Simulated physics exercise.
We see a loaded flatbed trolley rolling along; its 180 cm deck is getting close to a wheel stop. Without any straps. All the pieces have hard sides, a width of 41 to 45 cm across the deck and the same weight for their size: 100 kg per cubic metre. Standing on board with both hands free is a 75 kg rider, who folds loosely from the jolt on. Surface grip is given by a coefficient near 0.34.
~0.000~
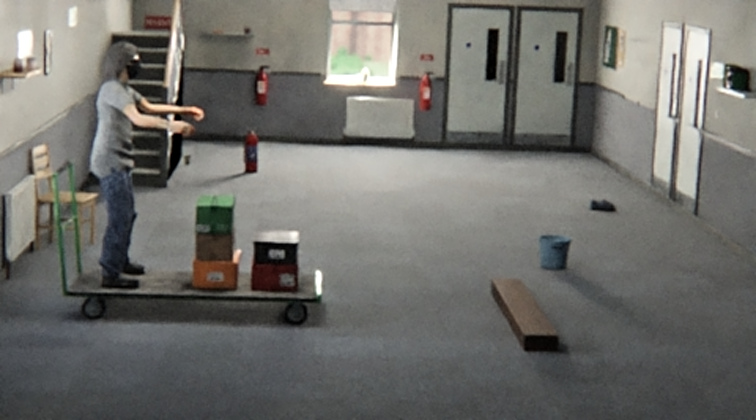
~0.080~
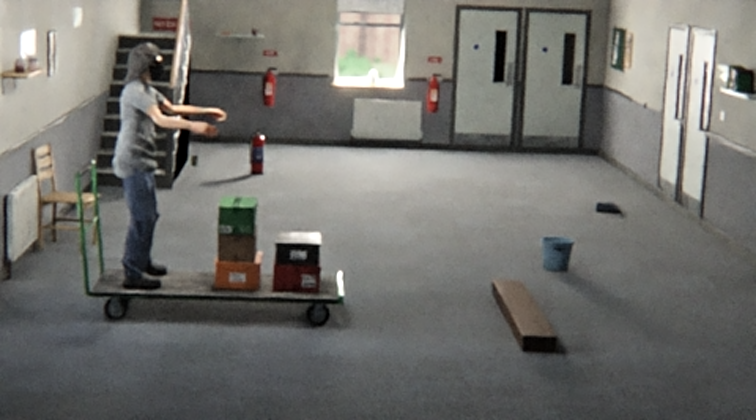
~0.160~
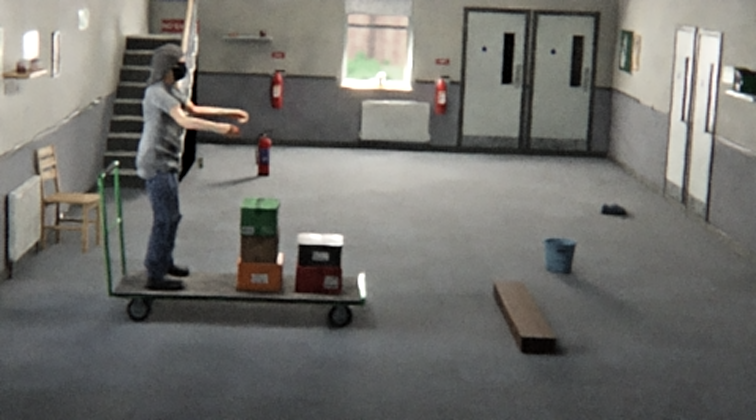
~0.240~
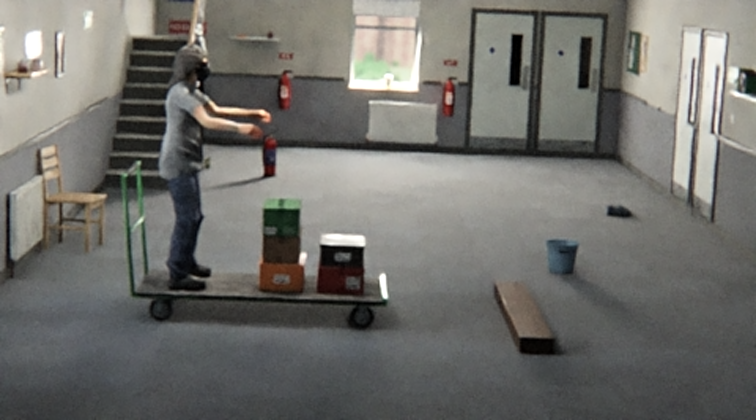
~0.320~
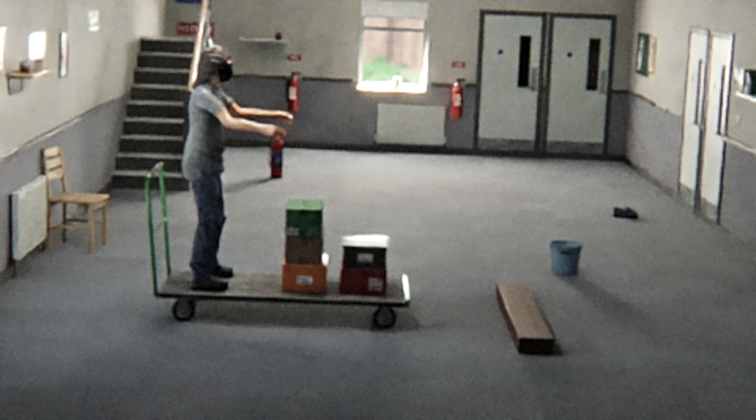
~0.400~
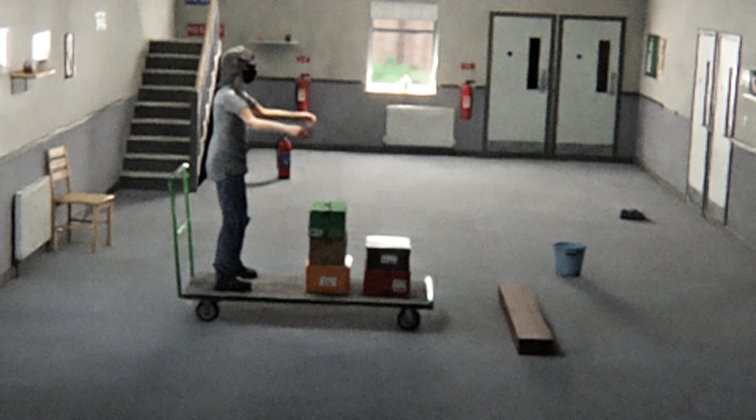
A flatbed trolley carrying a standing masked person and stacked boxes rolls right across the floor.
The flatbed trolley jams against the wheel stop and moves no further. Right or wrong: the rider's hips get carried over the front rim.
Wrong.
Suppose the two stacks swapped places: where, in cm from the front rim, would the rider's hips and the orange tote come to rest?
Result - hips: 70 cm behind rim; orange: 20 cm behind rim.
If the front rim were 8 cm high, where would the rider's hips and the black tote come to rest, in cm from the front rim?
In that setup the hips stop 70 cm short of the front rim, while the black item goes 60 cm past.
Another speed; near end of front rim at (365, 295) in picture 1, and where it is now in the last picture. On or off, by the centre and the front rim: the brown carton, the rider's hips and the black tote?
Result: Brown kept; hips kept; black lost.
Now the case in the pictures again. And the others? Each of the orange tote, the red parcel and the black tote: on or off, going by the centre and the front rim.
Orange: Still aboard; red: Still aboard; black: No longer aboard.
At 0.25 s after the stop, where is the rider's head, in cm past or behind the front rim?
90 cm behind it.
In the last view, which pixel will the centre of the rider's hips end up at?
Roughly pixel (444, 230).
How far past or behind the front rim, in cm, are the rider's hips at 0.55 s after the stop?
Behind the rim by about 70 cm.
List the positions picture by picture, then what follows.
In the first frame, hips (112, 158), green parcel (215, 214), rim corner (319, 298); 151 cm short of the stop.
In the second frame, hips (134, 159), green parcel (238, 215), rim corner (341, 299); 135 cm short of the stop.
In the third frame, hips (157, 160), green parcel (260, 216), rim corner (363, 301); 118 cm short of the stop.
In the fourth frame, hips (180, 160), green parcel (282, 217), rim corner (385, 302); 101 cm short of the stop.
In the fifth frame, hips (203, 161), green parcel (305, 218), rim corner (408, 303); 84 cm short of the stop.
In the sixth frame, hips (226, 162), green parcel (328, 219), rim corner (431, 304); 67 cm short of the stop. Speed about 2.1 m/s.
The wheels strike at 0.72 s.
After 0.97 s the rider's hips are 105 cm behind the rim, near (385, 202) in the last picture's view.
After 1.27 s the rider's hips are 70 cm behind the rim, near (430, 236) in the last picture's view.
After 1.72 s the rider's hips are 59 cm behind the rim, near (446, 228) in the last picture's view.
When all is still (2.9 s), past the rim, green parcel and black tote; behind it, red parcel, brown carton, orange tote and the rider's hips.
